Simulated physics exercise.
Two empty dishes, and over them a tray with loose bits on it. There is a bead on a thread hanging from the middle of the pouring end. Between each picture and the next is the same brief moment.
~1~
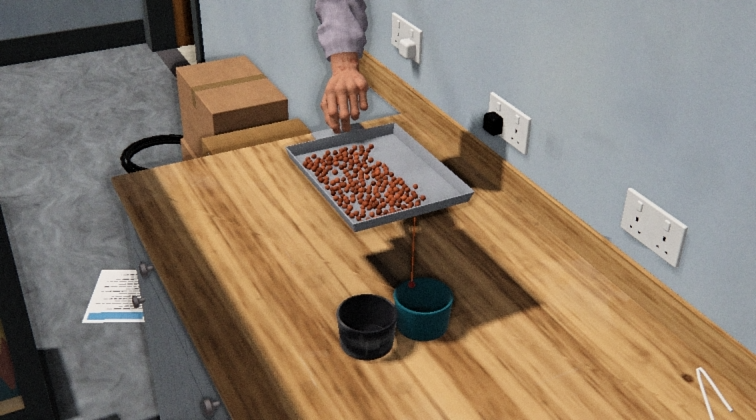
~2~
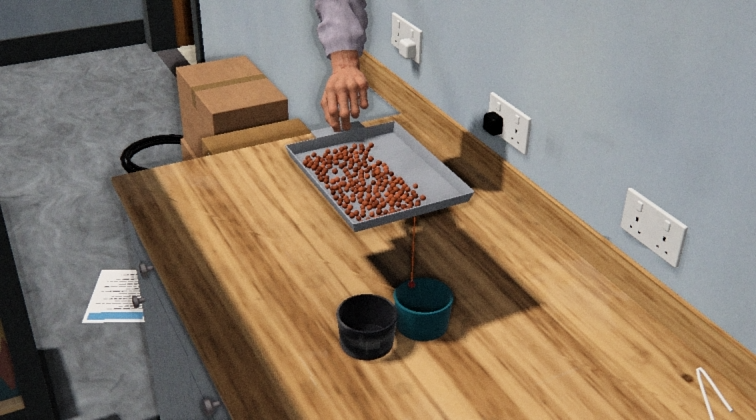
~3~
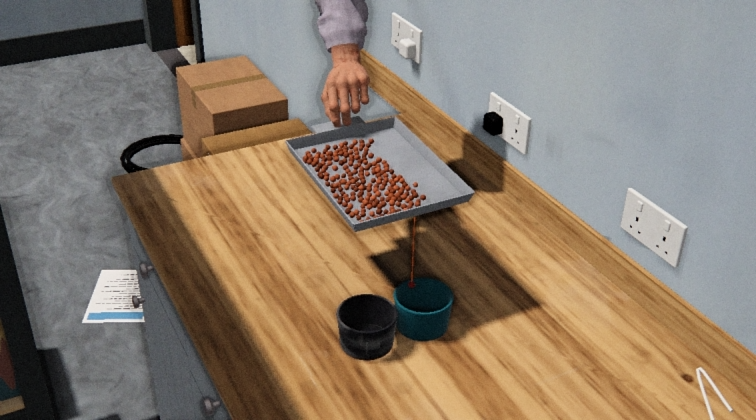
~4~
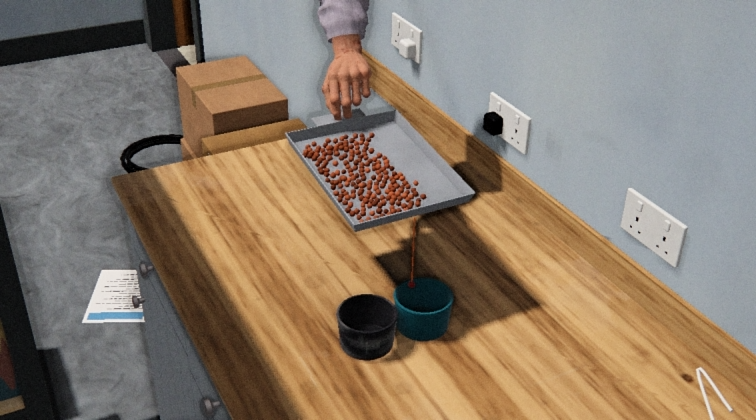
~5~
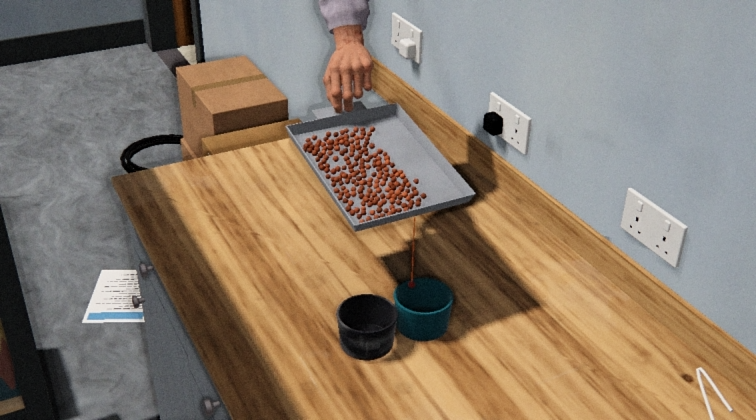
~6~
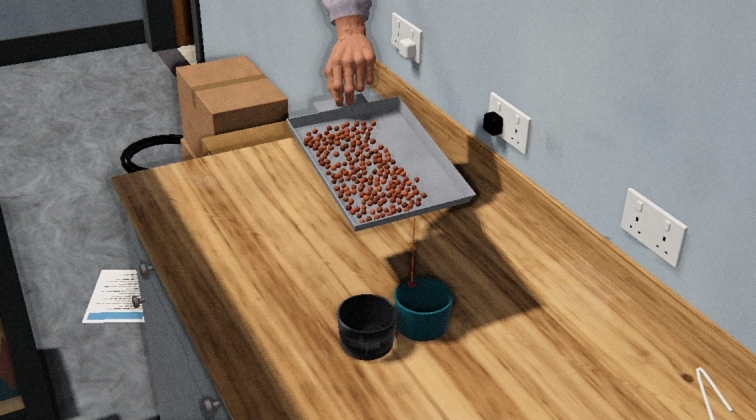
Hand gradually raising the far end of a grey tray of reddish-brown pellets above two small dishes on a wooden counter.
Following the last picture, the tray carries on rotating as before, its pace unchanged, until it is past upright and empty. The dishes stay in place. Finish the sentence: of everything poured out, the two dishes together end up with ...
They end up with a minority of it.
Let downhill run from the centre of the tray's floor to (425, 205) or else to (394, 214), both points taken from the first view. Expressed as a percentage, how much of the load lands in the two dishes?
The first try yields 10 percent and the second 40 percent.
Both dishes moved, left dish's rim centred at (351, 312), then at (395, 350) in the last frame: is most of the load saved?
For the two places in order: A minority share, a minority share.
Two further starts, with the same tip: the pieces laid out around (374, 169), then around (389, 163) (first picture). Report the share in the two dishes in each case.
Some 20 and then some 10 per cent.
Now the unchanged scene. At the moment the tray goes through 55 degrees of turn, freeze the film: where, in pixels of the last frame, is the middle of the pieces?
Look about (396, 191) in the last picture.
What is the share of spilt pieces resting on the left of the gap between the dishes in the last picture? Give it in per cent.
I'd put it at close to 10 per cent.
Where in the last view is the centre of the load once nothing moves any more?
Once it all stops, the middle lies near (442, 356).
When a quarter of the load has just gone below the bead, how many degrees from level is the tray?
It sits at roughly 100°.
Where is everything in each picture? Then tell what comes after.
In the first frame, corners of the pouring end (355, 221) and (469, 191), level; middle of the load (362, 181), clay pellets; left dish (380, 342); right dish (437, 323); bead on its thread (412, 284).
In the second frame, corners of the pouring end (355, 221) and (469, 191), level; middle of the load (362, 180).
In the third frame, corners of the pouring end (356, 221) and (470, 191), tipped barely, level across its low end; middle of the load (362, 178).
In the fourth frame, corners of the pouring end (356, 222) and (470, 192), tipped a little, level across its low end; middle of the load (363, 175).
In the fifth frame, corners of the pouring end (356, 222) and (470, 192), tipped a little, level across its low end; middle of the load (364, 176).
In the sixth frame, corners of the pouring end (357, 222) and (471, 193), tipped a little, level across its low end; middle of the load (365, 173); left dish (380, 342); right dish (437, 323).
Just after the last frame, tray tipped steeply; every one on the tray.
A moment on, tray tipped right over; almost all on the tray; just a few outside both; about a tenth in the air.
Further on, tray tipped past a quarter turn; just a few in the left dish; about a tenth in the right dish; the larger part outside both.
When it is over, tray tipped past a quarter turn; just a few in the left dish; about a tenth in the right dish; the larger part outside both.
